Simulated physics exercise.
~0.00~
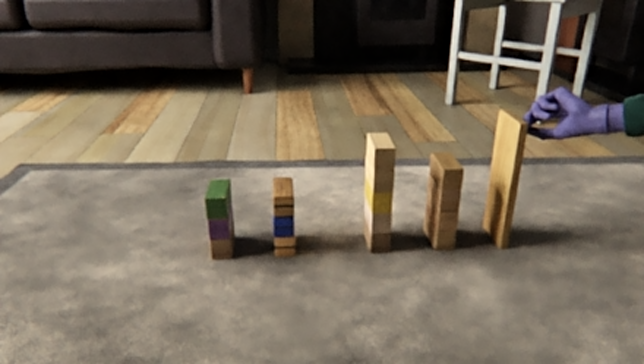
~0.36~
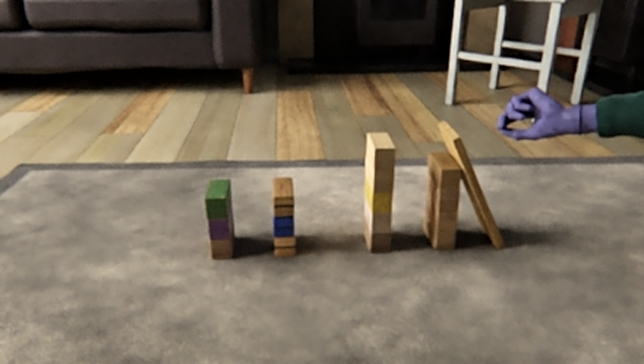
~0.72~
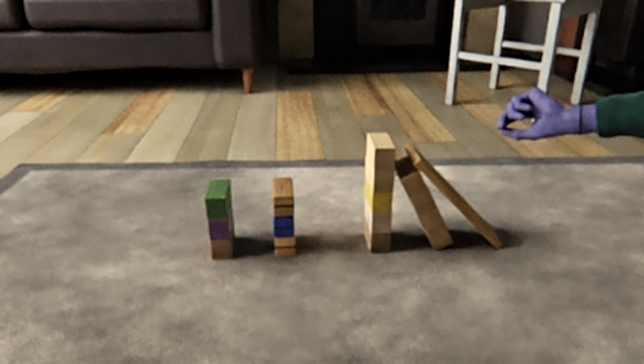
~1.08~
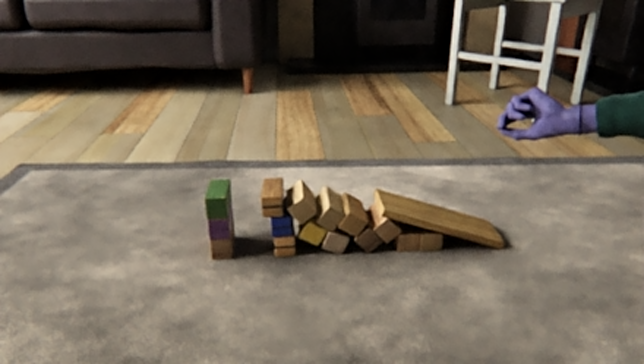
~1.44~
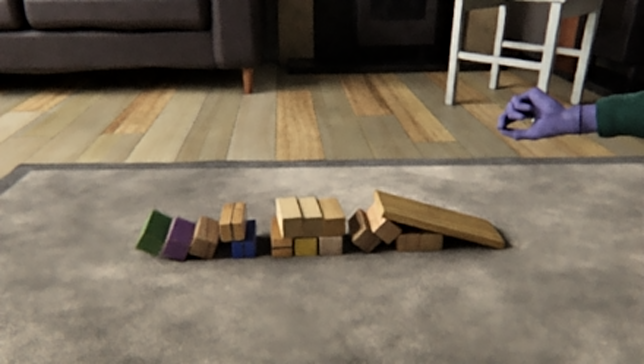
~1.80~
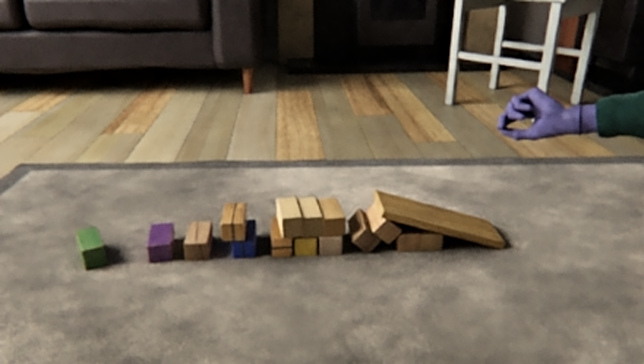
A tall wooden board, pushed near its top by a purple-gloved hand, tips left into a row of block columns, which topple one after another until the blocks lie strewn across the rug, the purple one on its side and the green one farthest left.
